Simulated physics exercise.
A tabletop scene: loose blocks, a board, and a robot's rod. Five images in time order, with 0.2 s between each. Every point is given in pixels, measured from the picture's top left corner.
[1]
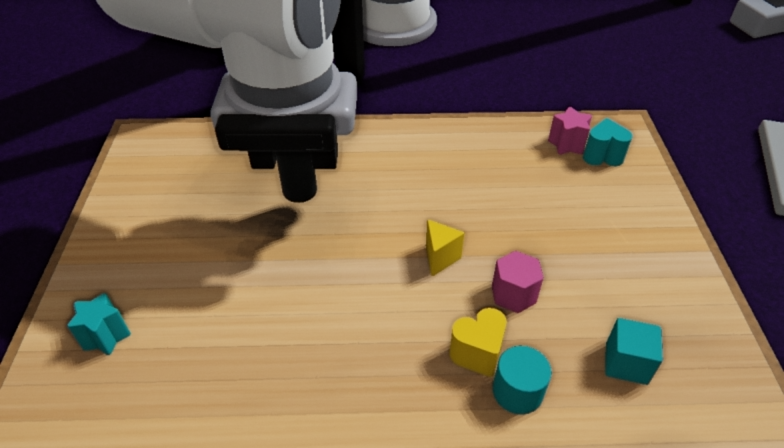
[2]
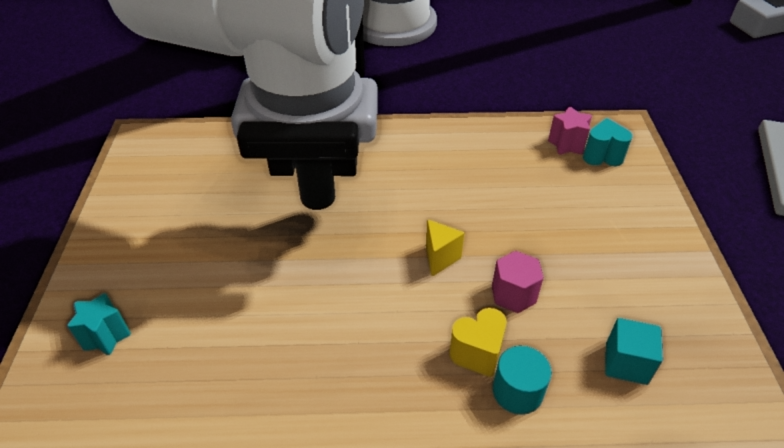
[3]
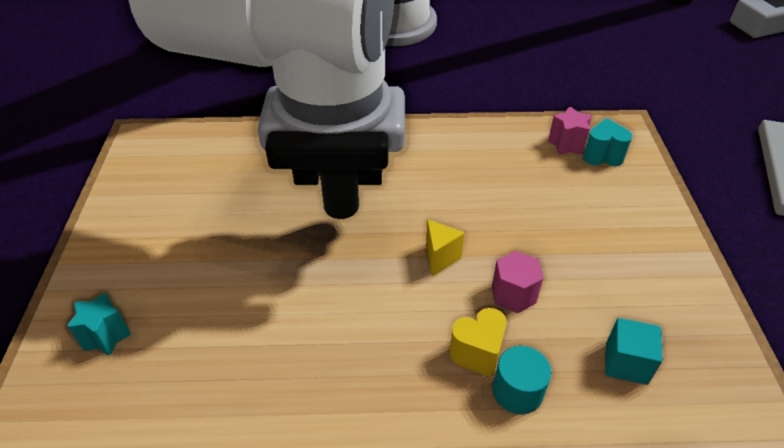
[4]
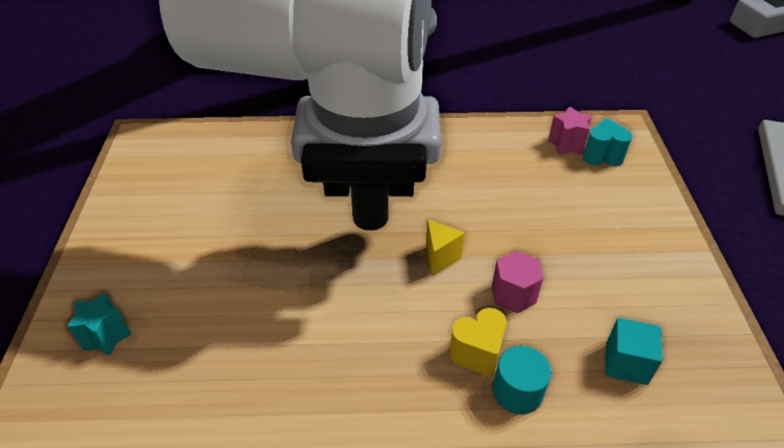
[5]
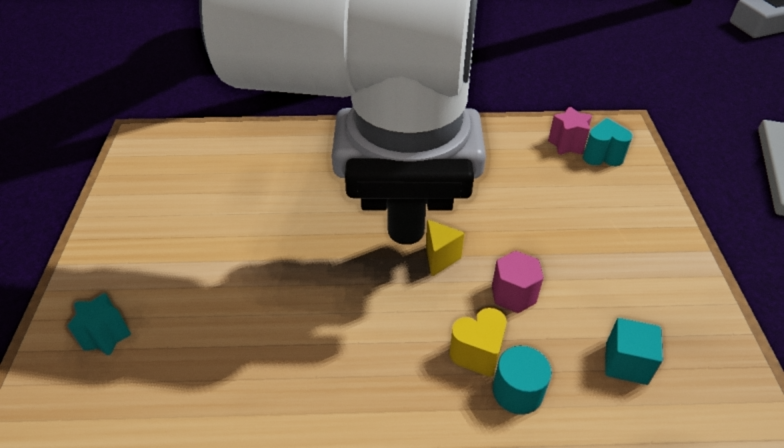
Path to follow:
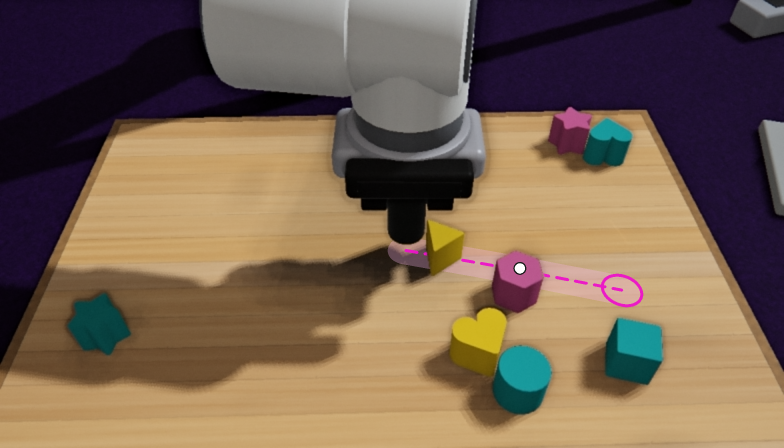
A white and grey robot arm with a black rod reaches over the far edge of a light wooden tabletop, seen from above at a fixed angle. A turquoise star sits at left, a yellow triangular block near the middle, with pink, yellow and turquoise blocks to the right. The arm glides right and slightly nearer, its shadow following, bringing the rod beside the triangle while the blocks stay still.
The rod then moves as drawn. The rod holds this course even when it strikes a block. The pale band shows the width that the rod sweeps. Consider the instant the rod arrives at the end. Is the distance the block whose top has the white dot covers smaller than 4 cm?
It seems so.
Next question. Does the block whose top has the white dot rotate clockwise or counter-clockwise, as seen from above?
From above, it turns clockwise.
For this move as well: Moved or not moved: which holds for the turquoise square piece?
It stays.
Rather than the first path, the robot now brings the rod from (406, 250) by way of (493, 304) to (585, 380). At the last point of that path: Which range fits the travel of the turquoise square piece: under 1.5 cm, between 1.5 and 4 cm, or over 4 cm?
Goes under 1.5 cm.
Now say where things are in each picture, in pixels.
In the first frame, rod tip at (300, 193); block tops, yellow triangular block at (442, 234); pink hexagon at (520, 268); turquoise square piece at (640, 338).
In the second frame, rod at (318, 200); blocks unchanged.
In the third frame, rod at (342, 208); blocks unchanged.
In the fourth frame, rod at (371, 220); blocks unchanged.
In the fifth frame, rod at (406, 233); yellow triangular block at (442, 234); pink hexagon at (520, 268); turquoise square piece at (640, 338).
Path on the board, in a line from (406, 250) to (622, 290); the dot is on the pink hexagon.
What follows on the original path. One third of the way, rod at (480, 245); yellow triangular block at (512, 246), turned 25° clockwise; pink hexagon at (527, 272), turned 15° clockwise.
Two thirds of the way, rod at (554, 259); yellow triangular block at (588, 264), turned 50° clockwise; pink hexagon at (539, 282), turned 45° clockwise.
At the end, rod at (629, 273); yellow triangular block at (666, 281), turned 60° clockwise; pink hexagon at (539, 282), turned 45° clockwise; turquoise square piece in place.
